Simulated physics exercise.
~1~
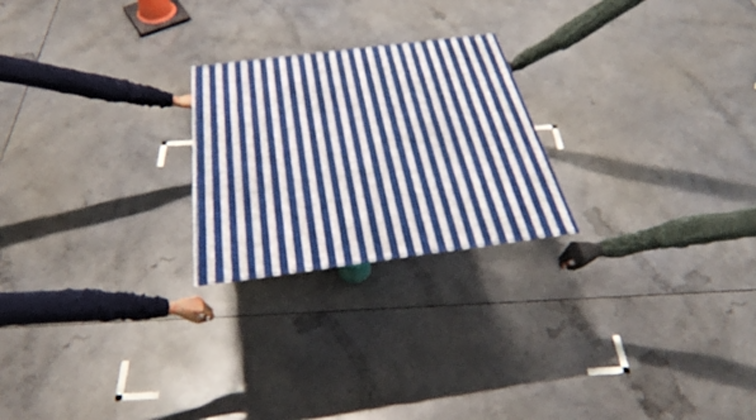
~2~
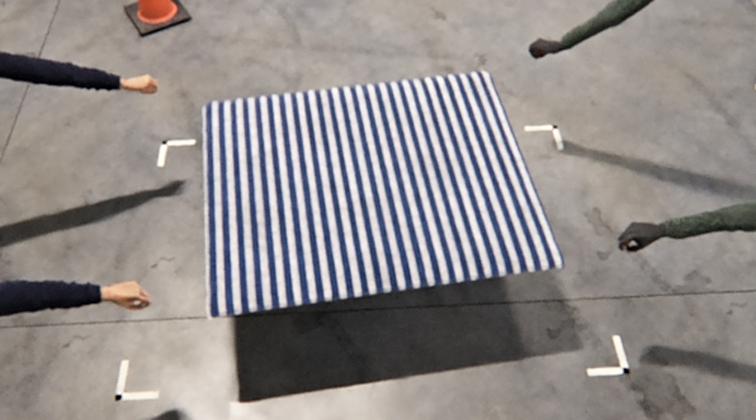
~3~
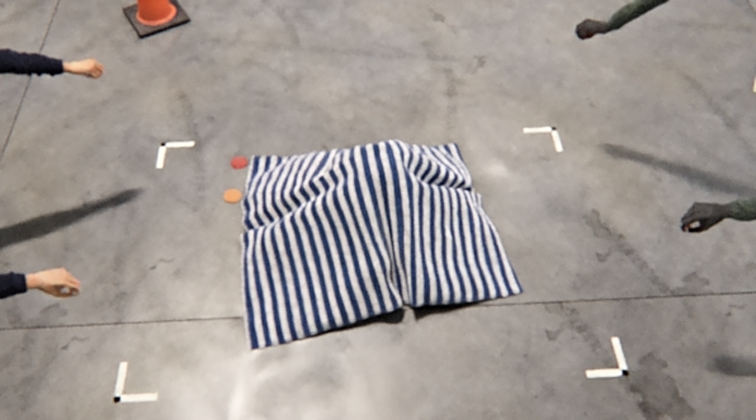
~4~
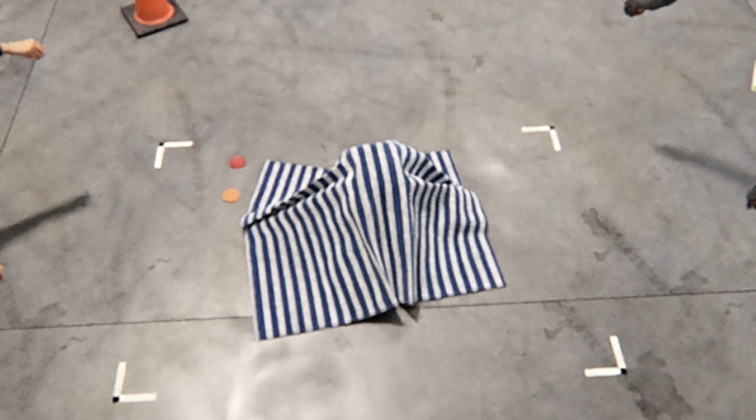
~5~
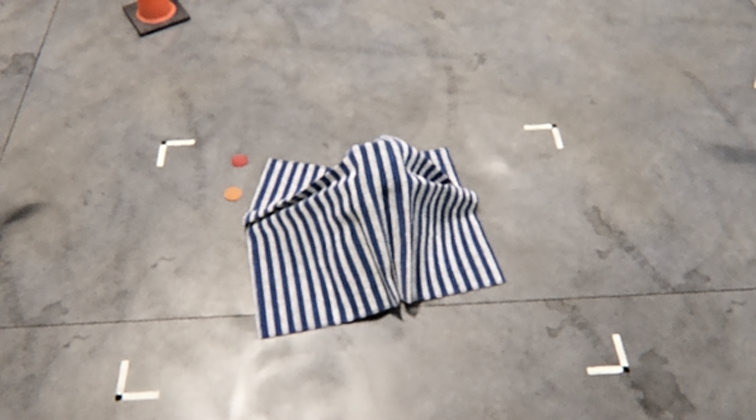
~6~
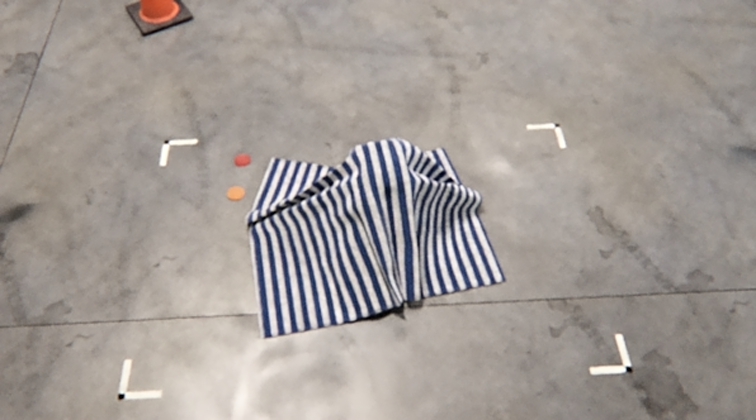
Striped blue-and-white cloth dropping from four opening hands onto a concrete floor, draping over hidden upright shapes beside red and orange discs.
